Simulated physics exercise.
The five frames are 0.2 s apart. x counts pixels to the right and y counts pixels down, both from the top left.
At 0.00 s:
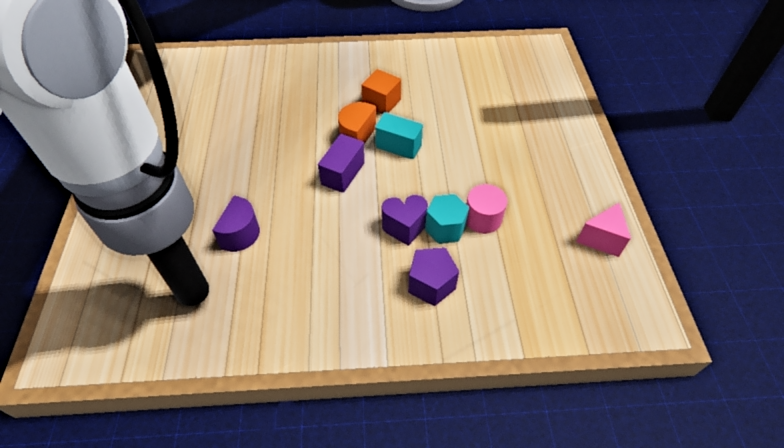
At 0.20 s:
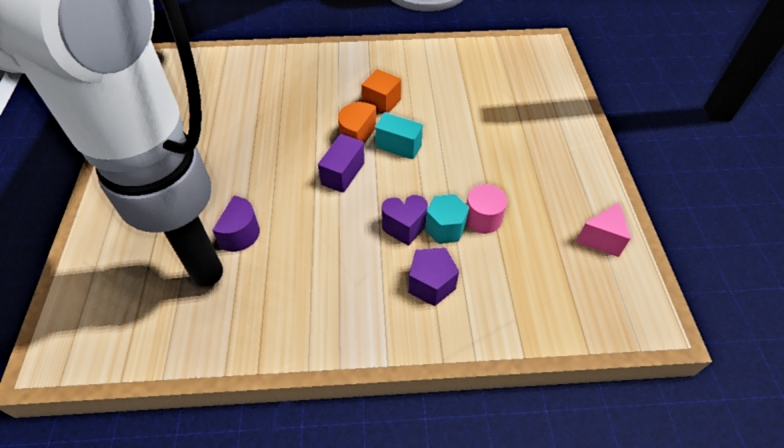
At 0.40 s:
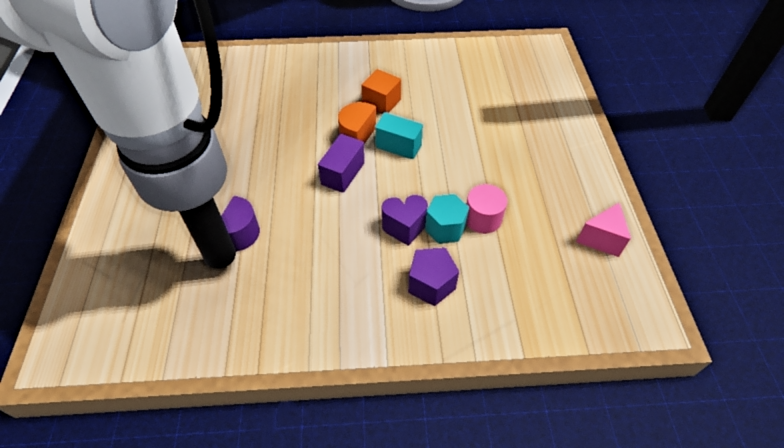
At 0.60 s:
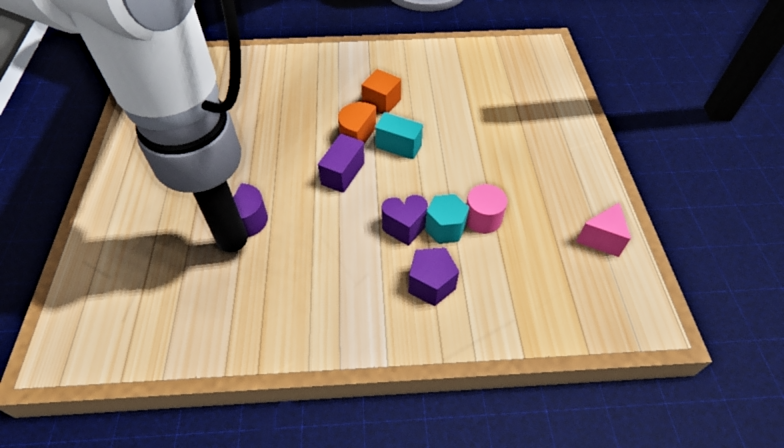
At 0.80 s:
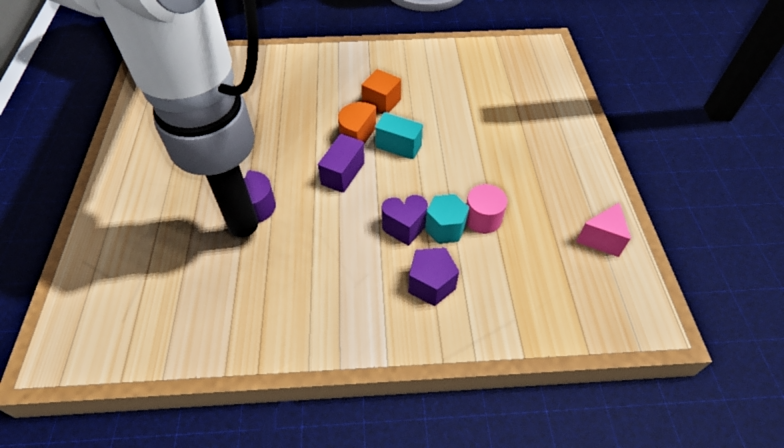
A robot arm's black bar moves up and right to a purple D-shaped block, then pushes it across a wooden board.
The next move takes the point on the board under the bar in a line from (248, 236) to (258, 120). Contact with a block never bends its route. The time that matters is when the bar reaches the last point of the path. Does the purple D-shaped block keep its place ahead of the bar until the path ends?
No, I don't think so.
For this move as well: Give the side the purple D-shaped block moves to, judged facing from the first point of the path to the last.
Shifted right.
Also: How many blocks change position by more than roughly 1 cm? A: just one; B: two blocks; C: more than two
Letter A.
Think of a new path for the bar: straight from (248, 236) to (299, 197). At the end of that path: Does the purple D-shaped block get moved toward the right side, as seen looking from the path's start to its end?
The answer is no.
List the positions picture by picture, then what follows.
The first picture shows bar tip (194, 293); block tops, purple D-shaped block (235, 215).
The second picture shows bar (208, 274); blocks unchanged.
The third picture shows bar (221, 257); blocks unchanged.
The fourth picture shows bar (233, 241); purple D-shaped block (244, 202).
The fifth picture shows bar (244, 227); purple D-shaped block (253, 188).
The first path, step by step. One third of the way, bar (248, 183); purple D-shaped block (271, 154), turned 55° clockwise.
Two thirds of the way, bar (251, 144); purple D-shaped block (279, 139), turned 120° clockwise.
At the end, bar (255, 110); purple D-shaped block (279, 139), turned 120° clockwise.
